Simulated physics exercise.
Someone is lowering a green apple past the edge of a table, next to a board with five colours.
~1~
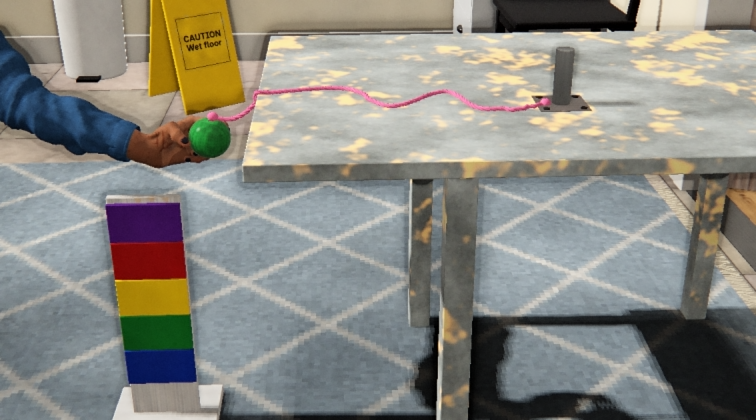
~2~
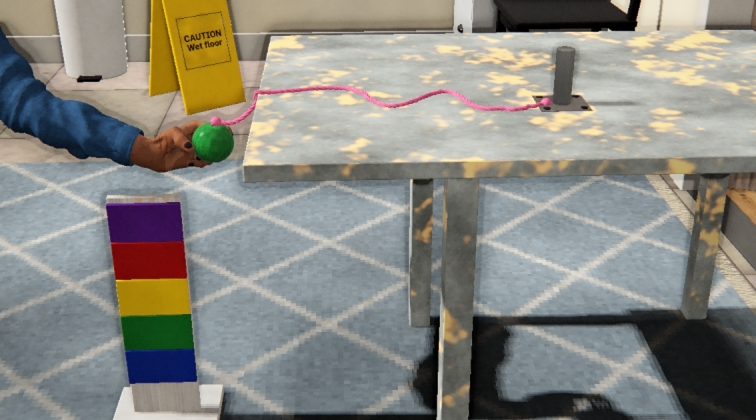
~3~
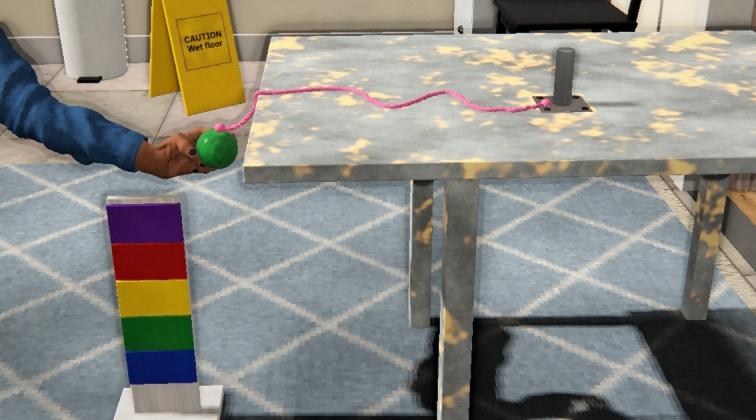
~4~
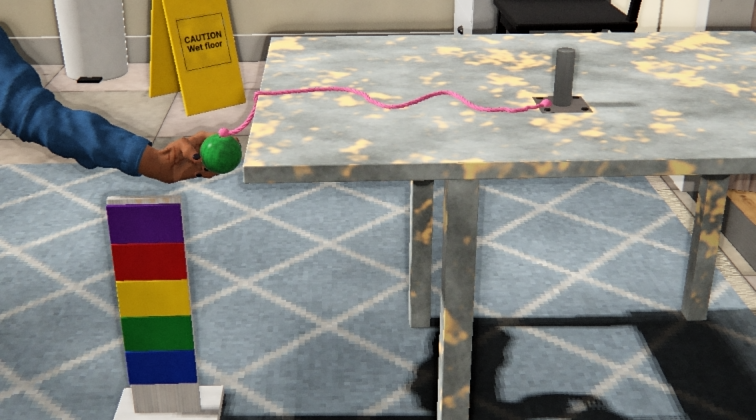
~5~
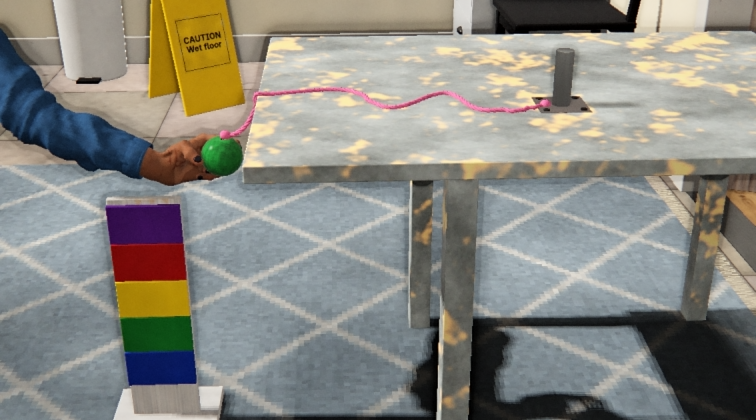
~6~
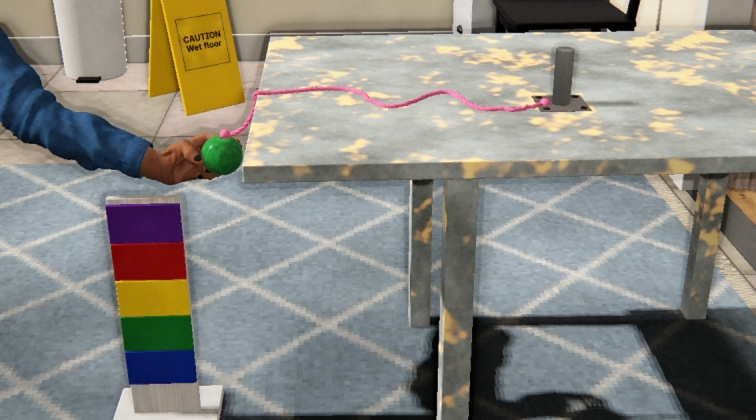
We see a hand holding a green ball tied to a pink cord that runs across a mottled table to a short post, above a striped colour panel. The hand moves the ball slightly right and down, then stays still.
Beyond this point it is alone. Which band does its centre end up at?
Red.
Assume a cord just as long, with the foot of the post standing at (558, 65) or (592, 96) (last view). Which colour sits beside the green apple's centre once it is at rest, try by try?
The first case gives purple, the second gives purple.
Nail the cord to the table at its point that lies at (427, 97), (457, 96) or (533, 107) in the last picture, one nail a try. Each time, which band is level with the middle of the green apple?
Going through them one at a time, the answers are purple; purple; red.
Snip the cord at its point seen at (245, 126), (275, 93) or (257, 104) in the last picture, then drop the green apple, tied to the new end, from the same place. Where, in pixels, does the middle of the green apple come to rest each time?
First (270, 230), then (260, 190), then (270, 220).
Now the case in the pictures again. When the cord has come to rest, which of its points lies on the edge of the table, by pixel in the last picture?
The point at (346, 89).
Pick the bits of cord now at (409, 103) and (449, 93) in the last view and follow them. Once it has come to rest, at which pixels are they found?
In that view they sit near (351, 99) and near (407, 100).
A little later, apple near (236, 254); level with red.
Next, apple near (288, 255); level with red.
Later still, apple near (267, 258); level with red.
When it is over, apple near (261, 260); level with red. Its centre hangs level with the red band.
